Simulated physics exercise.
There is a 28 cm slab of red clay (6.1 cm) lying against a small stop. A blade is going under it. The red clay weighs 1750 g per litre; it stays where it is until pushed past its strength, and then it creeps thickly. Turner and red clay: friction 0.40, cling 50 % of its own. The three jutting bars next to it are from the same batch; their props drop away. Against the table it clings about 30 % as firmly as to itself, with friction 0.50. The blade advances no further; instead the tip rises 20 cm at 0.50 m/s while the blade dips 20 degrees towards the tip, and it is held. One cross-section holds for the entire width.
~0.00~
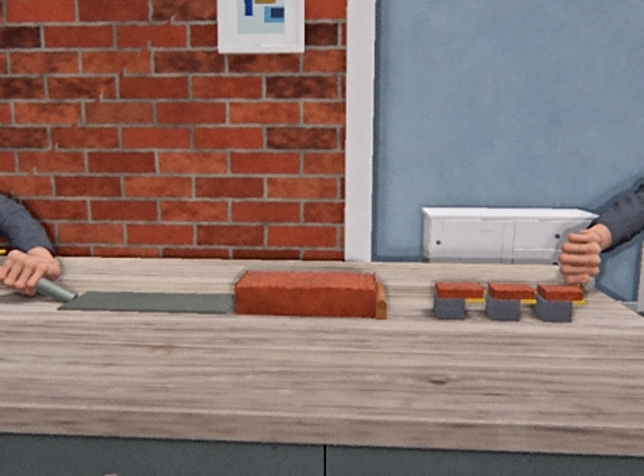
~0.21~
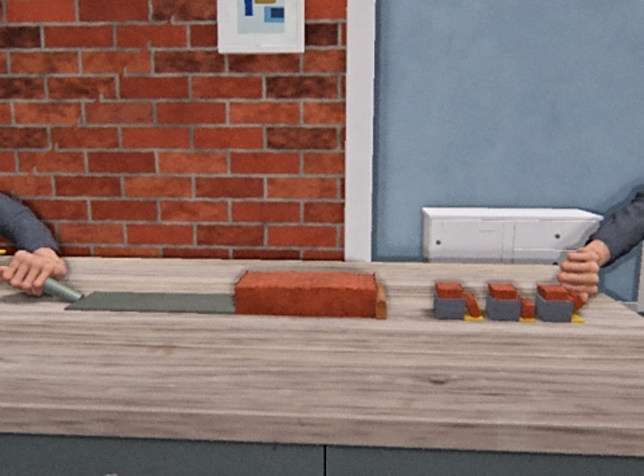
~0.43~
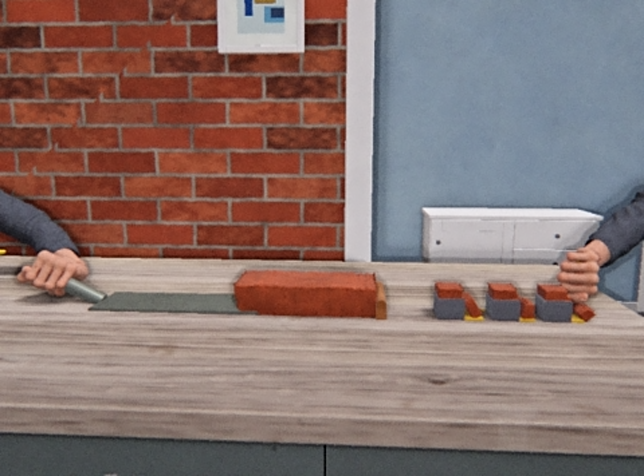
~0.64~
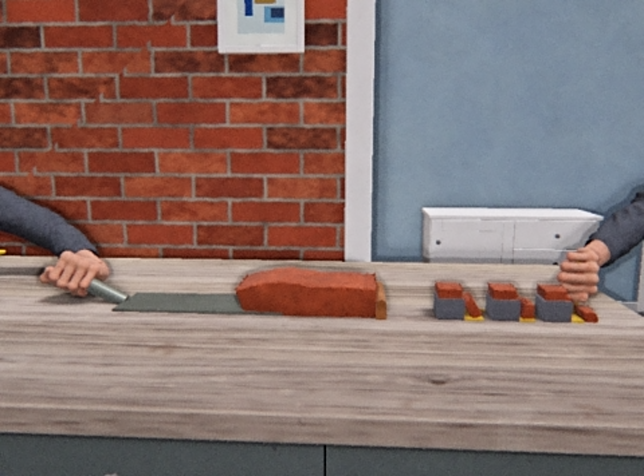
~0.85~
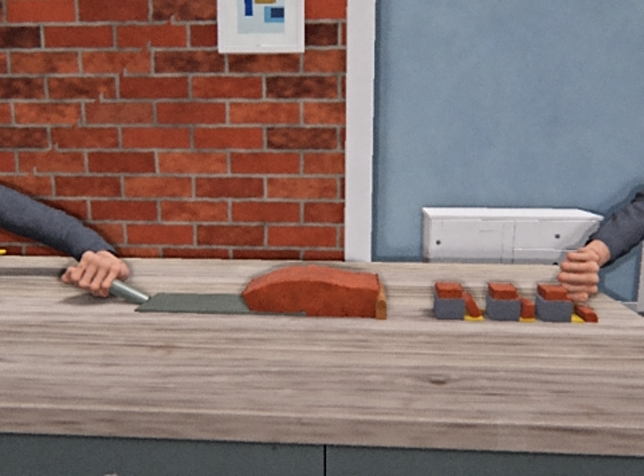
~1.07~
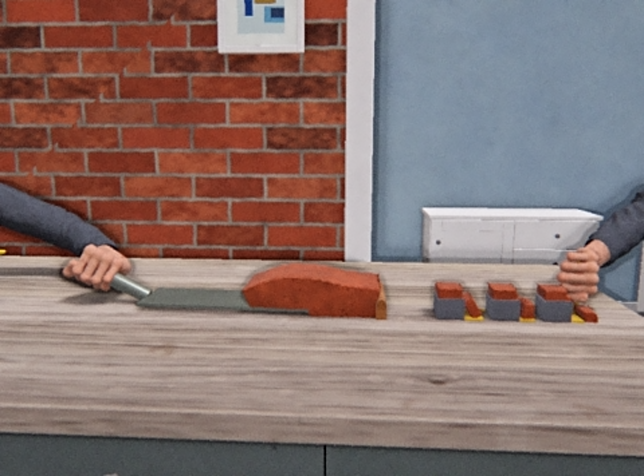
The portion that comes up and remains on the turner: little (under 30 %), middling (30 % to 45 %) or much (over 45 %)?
It lands in the middle range, 30 % to 45 %.
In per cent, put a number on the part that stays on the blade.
Some 40 per cent.
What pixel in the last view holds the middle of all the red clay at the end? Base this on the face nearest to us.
Estimated pixel: (312, 261).
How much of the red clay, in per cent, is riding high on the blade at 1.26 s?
Near 25 % then.
After 1.26 s, the tip is 10.0 cm up.
After 1.48 s, the tip is 20 cm up and 38 % is riding high on the blade.
After 1.70 s, the tip is 20 cm up and 38 % is riding high on the blade.
After 1.93 s, the tip is 20 cm up and 38 % is riding high on the blade.
After 2.03 s, the tip is 20 cm up and 38 % is riding high on the blade.
